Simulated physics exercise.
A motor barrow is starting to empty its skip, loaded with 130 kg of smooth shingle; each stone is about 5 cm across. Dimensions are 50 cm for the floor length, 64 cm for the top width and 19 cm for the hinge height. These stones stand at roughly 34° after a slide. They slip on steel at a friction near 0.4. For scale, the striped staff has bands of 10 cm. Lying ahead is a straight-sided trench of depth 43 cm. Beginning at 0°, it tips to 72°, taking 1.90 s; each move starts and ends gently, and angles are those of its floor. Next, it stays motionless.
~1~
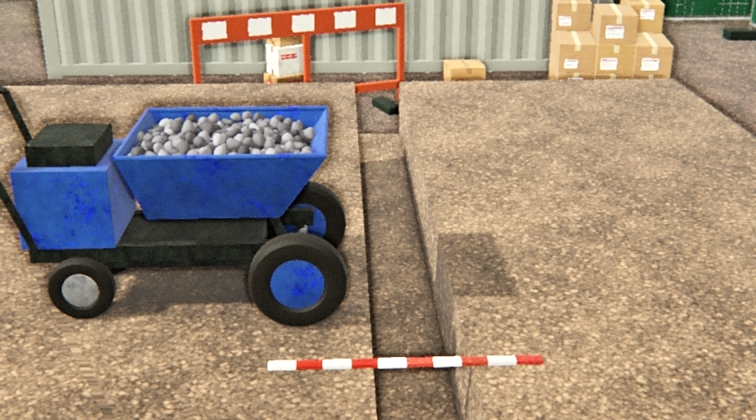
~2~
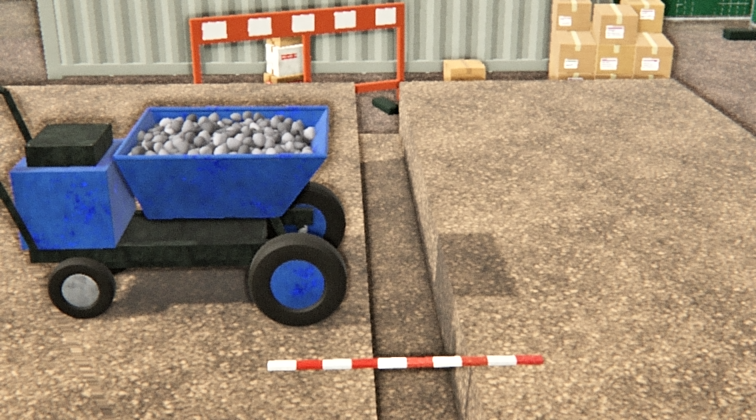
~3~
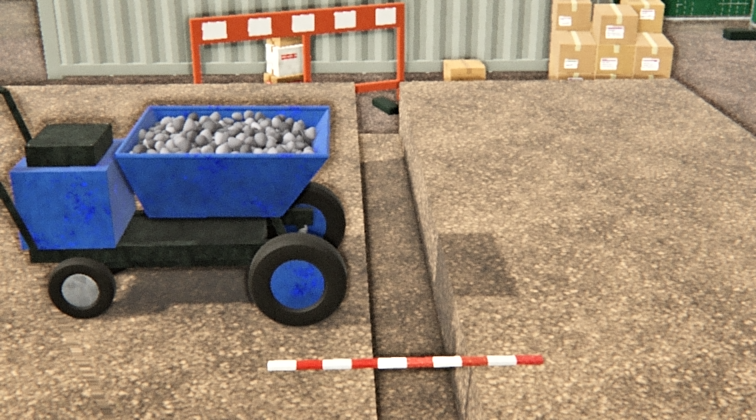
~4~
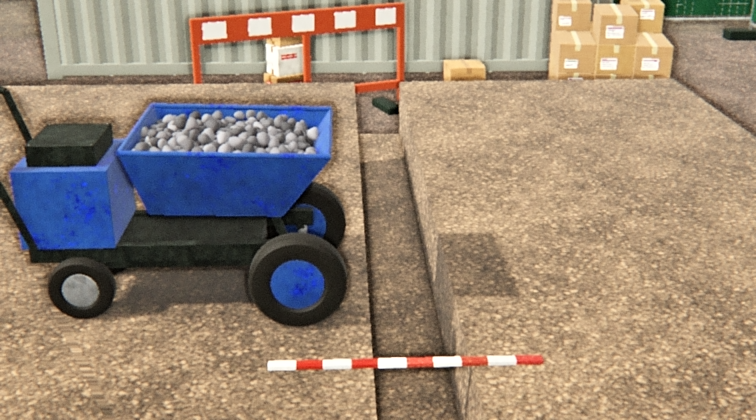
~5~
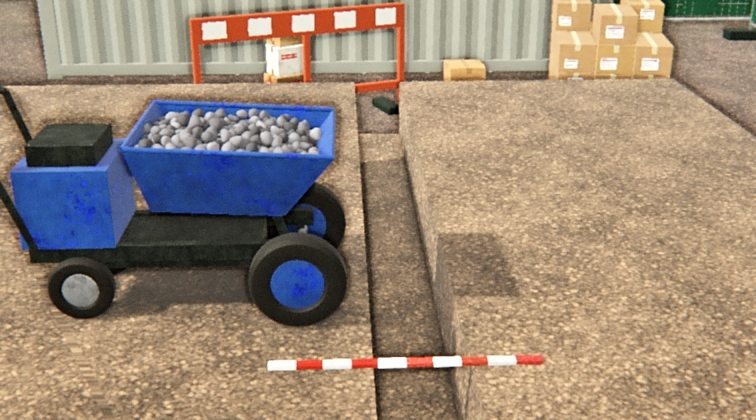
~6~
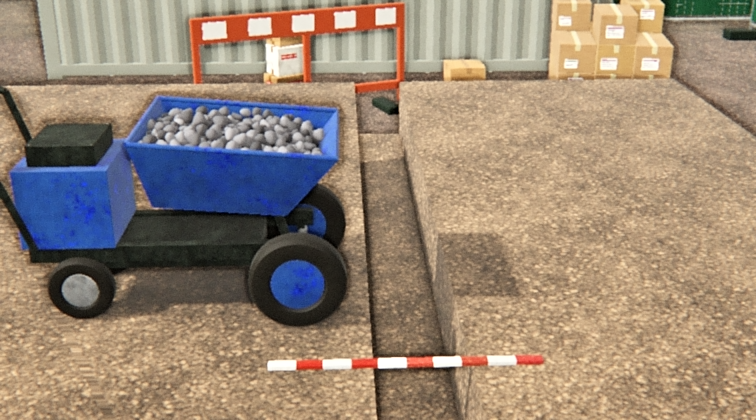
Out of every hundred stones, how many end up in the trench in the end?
Around 37 in every hundred.
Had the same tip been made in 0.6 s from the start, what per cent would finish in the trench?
Then roughly 15 percent.
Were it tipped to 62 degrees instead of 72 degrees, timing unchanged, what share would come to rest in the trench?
About 45%.
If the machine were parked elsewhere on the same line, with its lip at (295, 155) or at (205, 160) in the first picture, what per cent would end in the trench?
About 65 per cent from the first spot, about 85 from the second.
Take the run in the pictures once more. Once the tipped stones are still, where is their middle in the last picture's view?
Their middle ends up near (482, 283).
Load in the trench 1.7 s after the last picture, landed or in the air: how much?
Roughly 10% by that time.
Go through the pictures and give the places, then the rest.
In the first frame, the skip is at 0°, its lip at (326, 156); the top of the load is at (202, 125).
In the second frame, the skip is at 0°, its lip at (326, 156); the top of the load is at (202, 125).
In the third frame, the skip is at 1°, its lip at (328, 157); the top of the load is at (204, 124).
In the fourth frame, lip at (330, 157), floor tilted 2°, highest stones at (206, 122).
In the fifth frame, lip at (333, 158), floor tilted 3°, highest stones at (209, 120).
In the sixth frame, the skip is at 5°, its lip at (337, 159); the top of the load is at (205, 117).
Then, 1.1 s after the last picture the floor is at 61°, 96 % in the skip, 3 % in the trench, 1 % past the trench; the foremost stones are at (474, 268).
Then, 1.7 s after the last picture the floor is at 72°, 33 % in the skip, 11 % in the trench, 56 % past the trench; the foremost stones are at (596, 261).
Then, 2.0 s after the last picture the floor is at 72°, 13 % in the skip, 21 % in the trench, 66 % past the trench; the foremost stones are at (650, 263).
Then, 4.0 s after the last picture the floor is at 72°, 0 % in the skip, 37 % in the trench, 63 % past the trench; the foremost stones are at (671, 273).
